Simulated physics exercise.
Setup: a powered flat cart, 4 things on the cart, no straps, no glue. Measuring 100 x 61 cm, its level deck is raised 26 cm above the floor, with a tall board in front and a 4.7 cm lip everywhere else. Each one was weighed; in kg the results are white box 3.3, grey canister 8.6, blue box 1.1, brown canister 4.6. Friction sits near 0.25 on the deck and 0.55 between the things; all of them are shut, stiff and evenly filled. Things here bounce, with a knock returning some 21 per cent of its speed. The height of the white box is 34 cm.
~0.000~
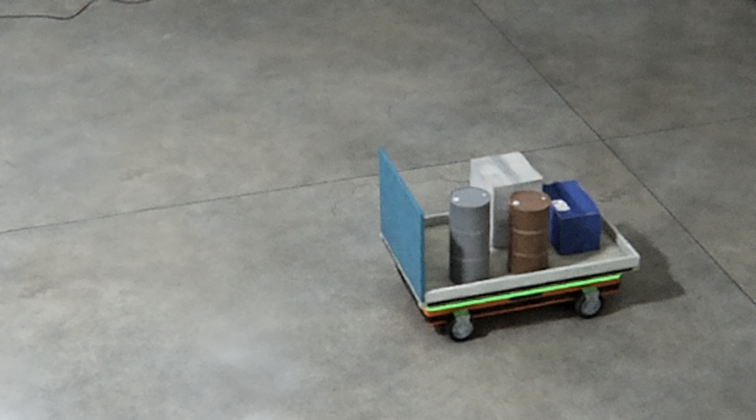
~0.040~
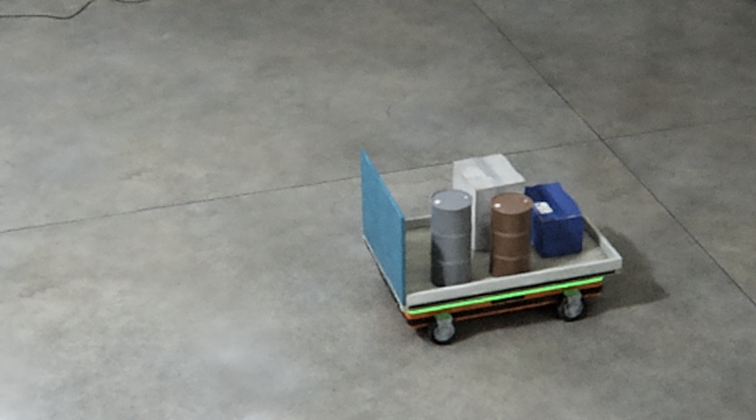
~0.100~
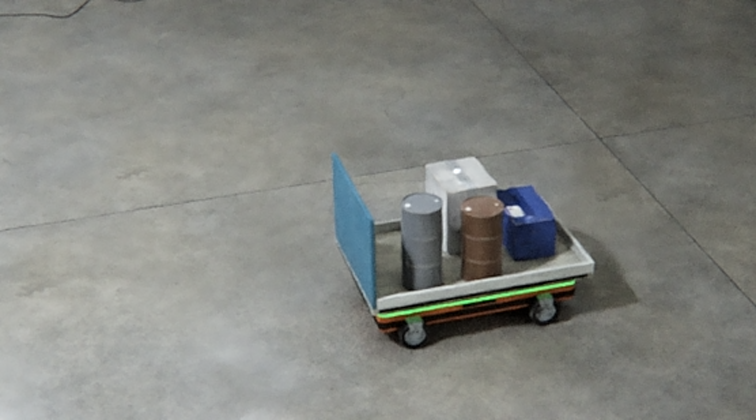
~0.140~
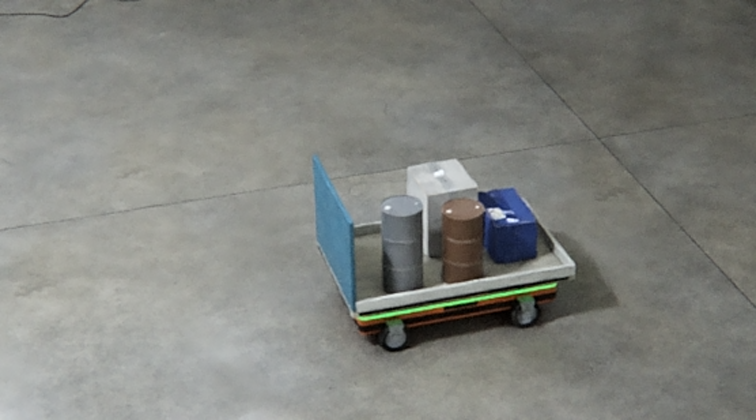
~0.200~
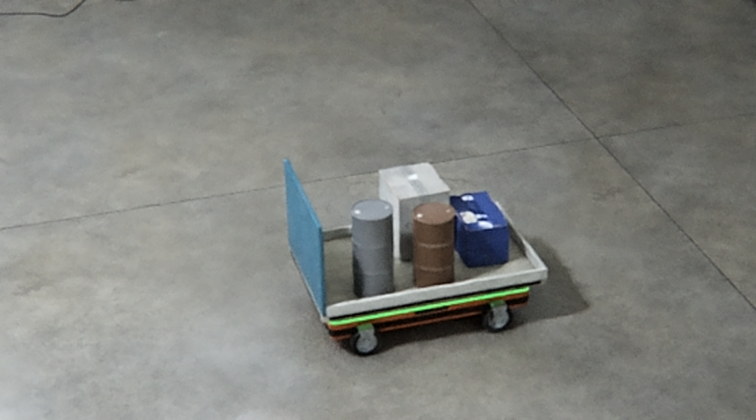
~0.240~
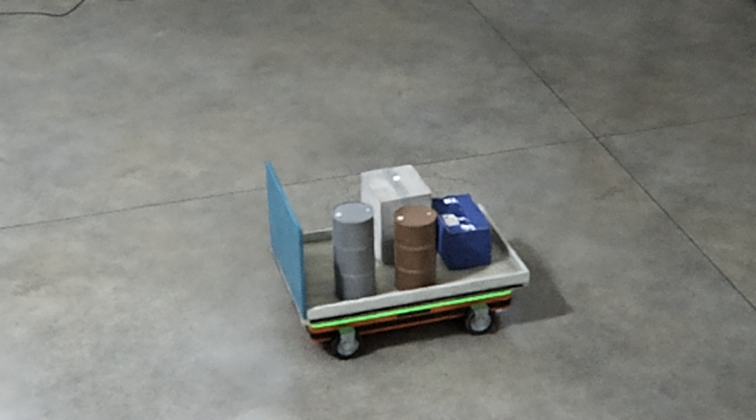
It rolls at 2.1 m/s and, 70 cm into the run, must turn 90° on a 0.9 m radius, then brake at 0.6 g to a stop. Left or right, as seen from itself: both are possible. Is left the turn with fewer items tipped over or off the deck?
Yes - go port.
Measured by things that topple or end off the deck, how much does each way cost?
Left: 1; right: 2.
Turning left. Around 0.74 s, cart 155 cm along, turned 45°; grey canister at 21° to upright near (139, 317); white box shifted 2 cm near (198, 306); brown canister shifted 12 cm.
Around 1.34 s, cart 271 cm along, turned 90°; grey canister now off the deck; white box shifted 9 cm; brown canister shifted 18 cm.
Finally (2.3 s), off the deck, grey canister; not toppled but over 10 cm from the start, white box, blue box and brown canister.
Turning right instead, grey canister and brown canister tipped over or off the deck, 2 of 4 in all.
